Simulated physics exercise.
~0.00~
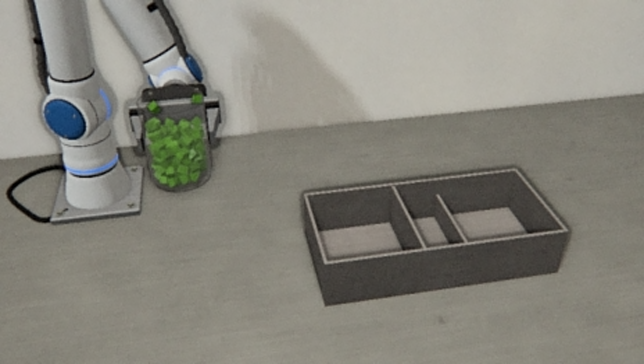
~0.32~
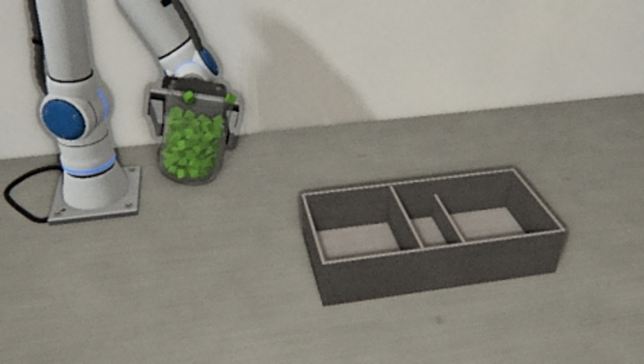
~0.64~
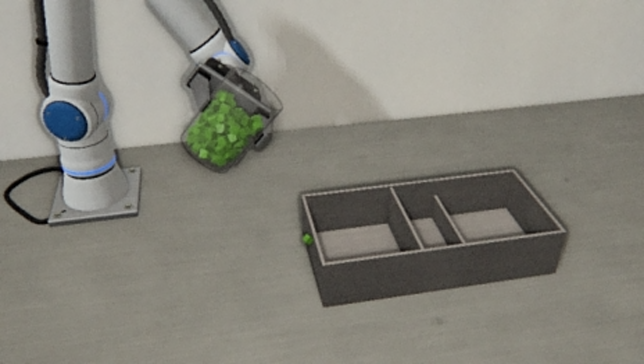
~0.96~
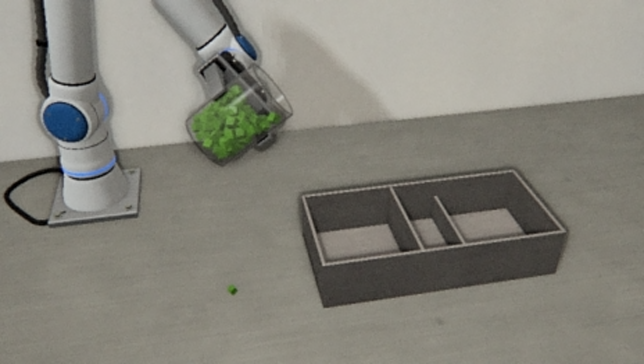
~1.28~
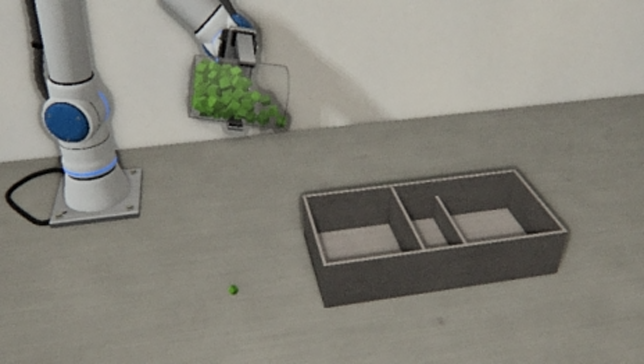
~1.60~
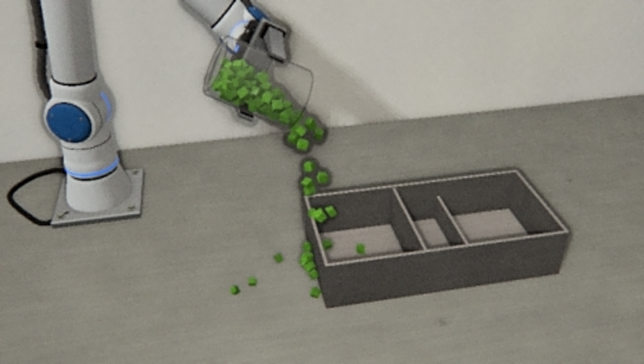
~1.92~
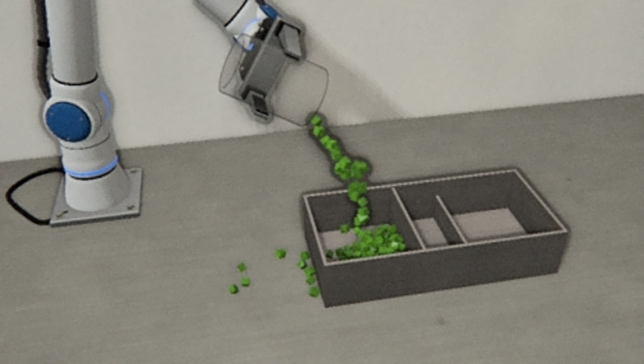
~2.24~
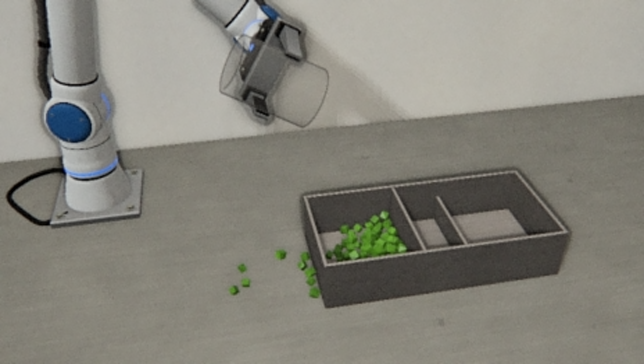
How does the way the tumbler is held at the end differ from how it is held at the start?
At the start the arm holds the tumbler upright, but at the end it holds it upside down, with its mouth slanting down to the right.
